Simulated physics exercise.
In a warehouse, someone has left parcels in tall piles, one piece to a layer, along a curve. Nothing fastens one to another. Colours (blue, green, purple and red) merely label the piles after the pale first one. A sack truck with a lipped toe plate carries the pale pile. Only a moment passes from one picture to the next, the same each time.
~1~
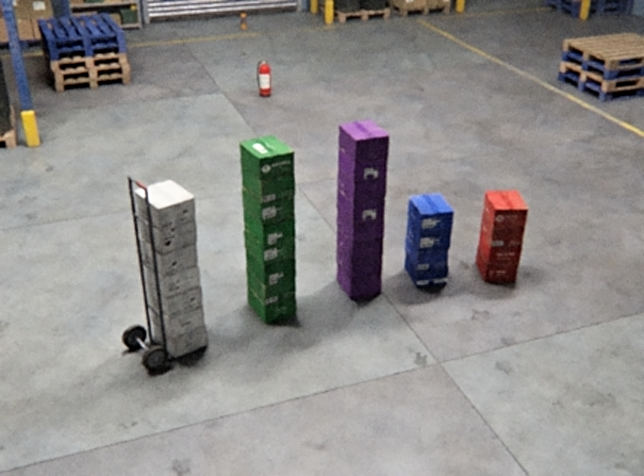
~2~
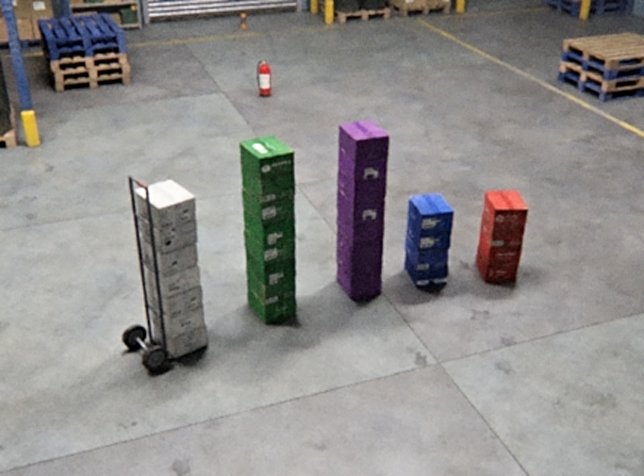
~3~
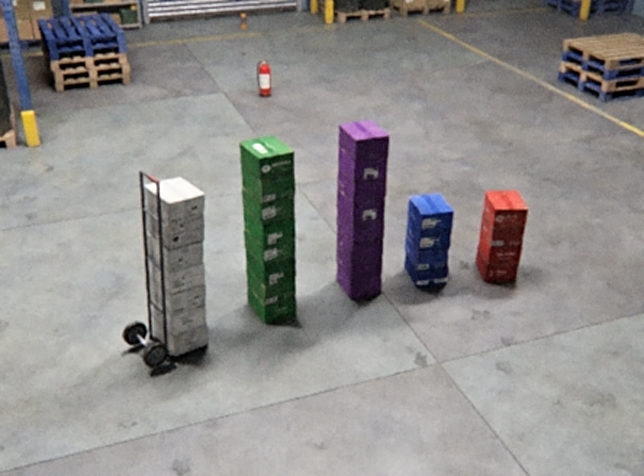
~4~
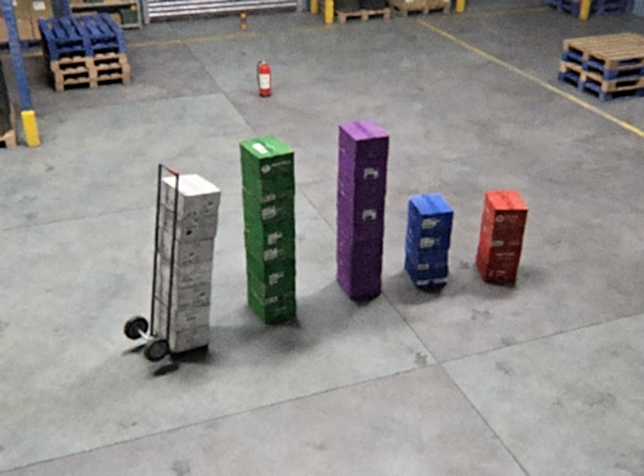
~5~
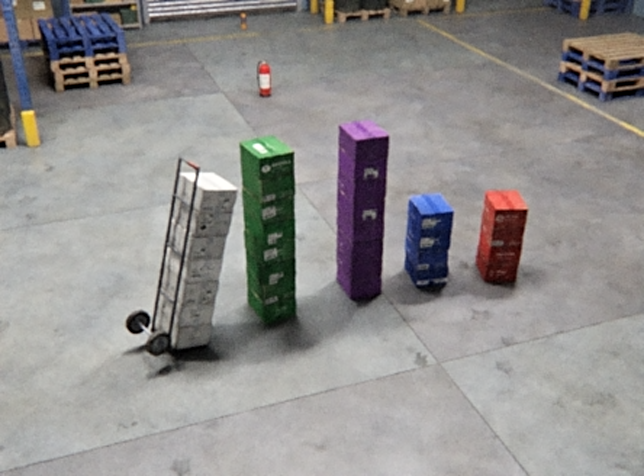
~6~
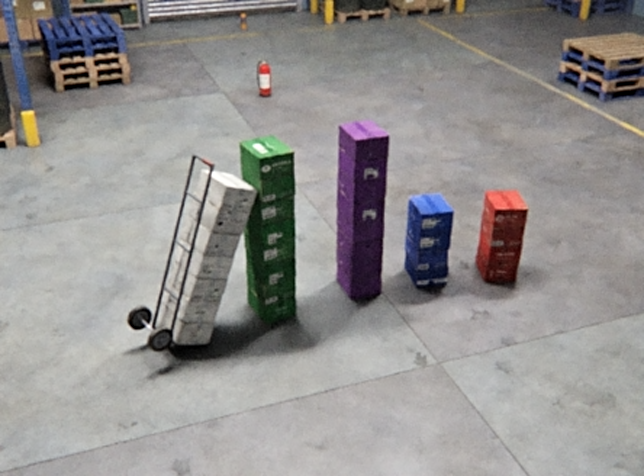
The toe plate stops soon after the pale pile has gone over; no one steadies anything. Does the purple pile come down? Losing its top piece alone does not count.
The purple pile gets wrecked.
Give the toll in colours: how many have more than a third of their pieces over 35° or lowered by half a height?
In all, 4.
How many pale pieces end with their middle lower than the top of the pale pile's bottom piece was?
The count is 6.
Just after the last frame, 7 of the pale pile down; none of the 8 purple parcels down (0 of 24 in all colours); top purple parcel unmoved; top green parcel tilted clearly.
A moment on, 7 of the pale pile down; 3 of the 8 purple parcels down (11 of 24 in all colours); top purple parcel tilted well over, about its own height lower; top green parcel tilted well over, some two heights lower.
Further on, 7 of the pale pile down; 7 of the 8 purple parcels down (20 of 24 in all colours); top purple parcel tilted a little, some seven heights lower; top green parcel upside down.
When it is over, 7 of the pale pile down; 7 of the 8 purple parcels down (23 of 24 in all colours); top purple parcel some seven heights lower; top green parcel upside down. In pixels of the last frame, middles, top purple parcel near (607, 252), top green parcel near (441, 219).
